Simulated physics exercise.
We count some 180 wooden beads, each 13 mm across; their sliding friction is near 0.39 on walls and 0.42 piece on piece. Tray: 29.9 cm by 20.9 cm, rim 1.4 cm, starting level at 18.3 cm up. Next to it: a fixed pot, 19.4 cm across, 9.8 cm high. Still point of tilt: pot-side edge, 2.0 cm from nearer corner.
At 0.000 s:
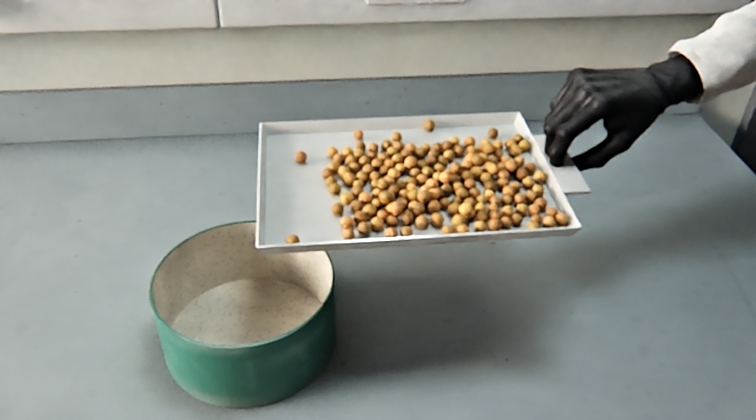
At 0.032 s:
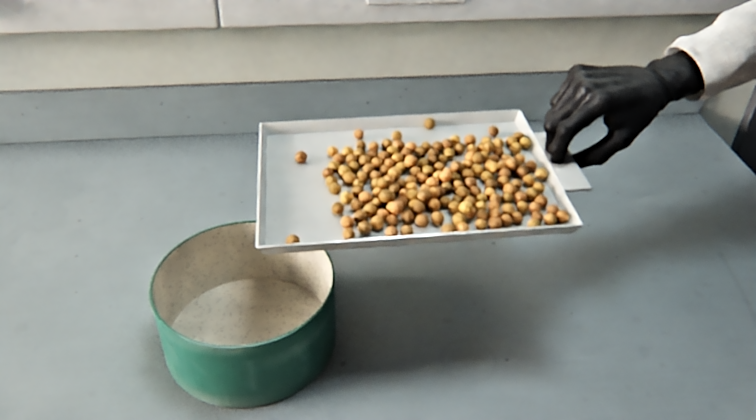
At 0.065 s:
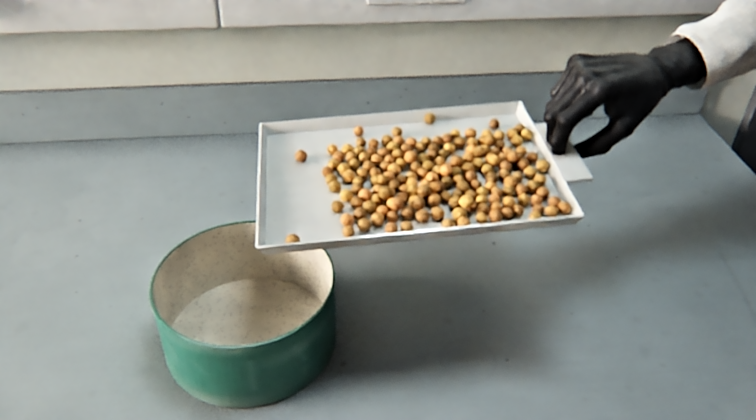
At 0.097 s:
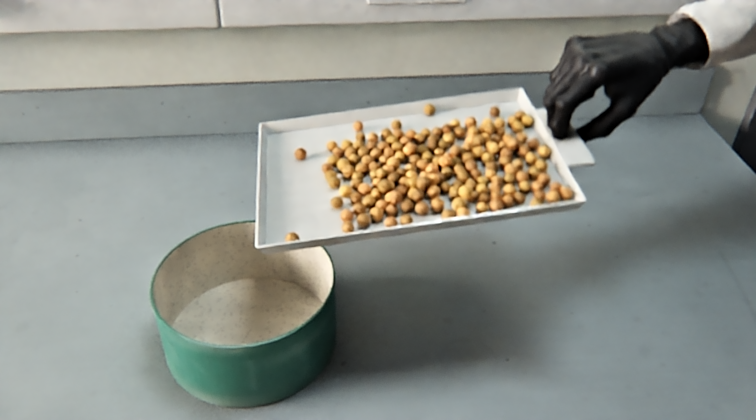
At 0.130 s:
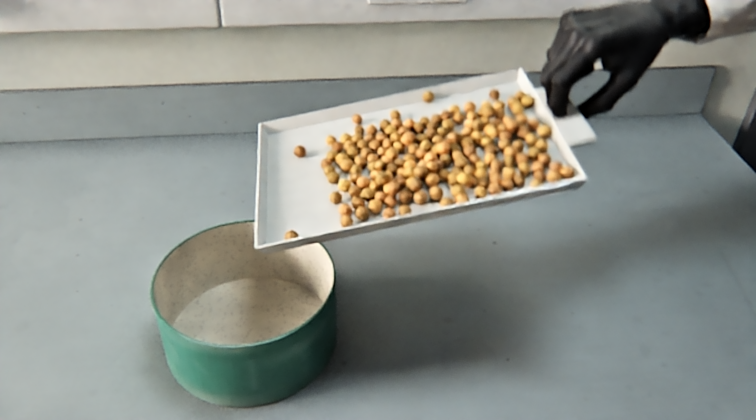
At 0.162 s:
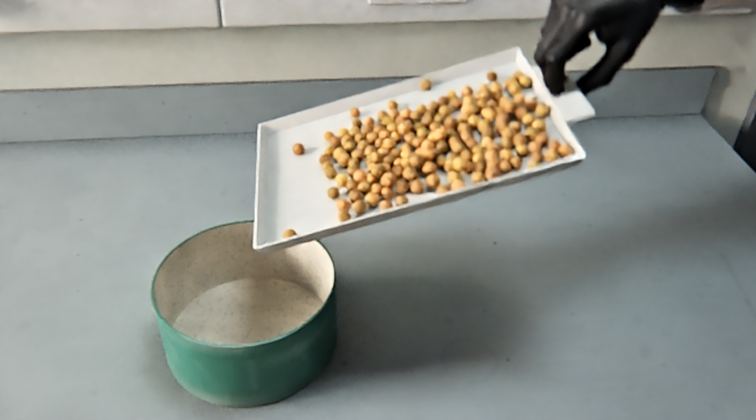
The clip shows a black-gloved hand holding a white tray of small round wooden beads beside a green pot on a grey surface, then raising the tray's right side so it slants down toward the left.
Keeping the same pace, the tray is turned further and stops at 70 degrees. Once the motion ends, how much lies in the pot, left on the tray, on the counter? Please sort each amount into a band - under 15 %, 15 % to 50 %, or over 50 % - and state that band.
Pot: Over 50 %; tray: Under 15 %; counter: 15 % to 50 %.
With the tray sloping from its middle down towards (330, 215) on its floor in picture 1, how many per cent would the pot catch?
The share comes to about 35 in a hundred.
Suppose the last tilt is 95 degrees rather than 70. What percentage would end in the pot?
You'd end up with some 65 % in the pot.
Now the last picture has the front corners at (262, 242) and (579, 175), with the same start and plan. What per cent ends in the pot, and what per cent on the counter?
Split: Pot = 55, counter = 45.
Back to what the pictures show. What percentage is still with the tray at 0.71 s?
Around 10 percent.
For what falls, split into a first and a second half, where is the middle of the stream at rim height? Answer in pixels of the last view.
(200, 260) or so first, later (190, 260).
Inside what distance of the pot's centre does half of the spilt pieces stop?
About 32 centimetres.
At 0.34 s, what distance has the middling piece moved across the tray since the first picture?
Displacement on the tray: About 2 cm.
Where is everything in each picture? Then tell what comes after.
In the first picture, tray tilt 0 degrees, front corners at (263, 242) and (574, 224); middle of the pieces at (432, 185); pot at (243, 277).
In the second picture, tray tilt 1 degrees, front corners at (263, 242) and (575, 221); middle of the pieces at (432, 184).
In the third picture, tray tilt 3 degrees, front corners at (263, 242) and (577, 212); middle of the pieces at (433, 179).
In the fourth picture, tray tilt 6 degrees, front corners at (262, 242) and (578, 197), lowest corner left back; middle of the pieces at (432, 170).
In the fifth picture, tray tilt 11 degrees, front corners at (262, 242) and (579, 175), lowest corner left back; middle of the pieces at (431, 158).
In the sixth picture, tray tilt 16 degrees, front corners at (261, 242) and (577, 153), lowest corner left back; middle of the pieces at (428, 146); pot at (245, 277). Its pace works out near 160 degrees a second.
After 0.34 s, tilt 45 degrees; the tray holds 100 %, the pot 0 %.
After 0.46 s, tilt 64 degrees; the tray holds 95 %, the pot 0 %.
After 0.71 s, tilt 70 degrees; the tray holds 10 %, the pot 50 %.
In the end, at 2.0 s, pot 60 %, tray 5 %, counter 35 %.
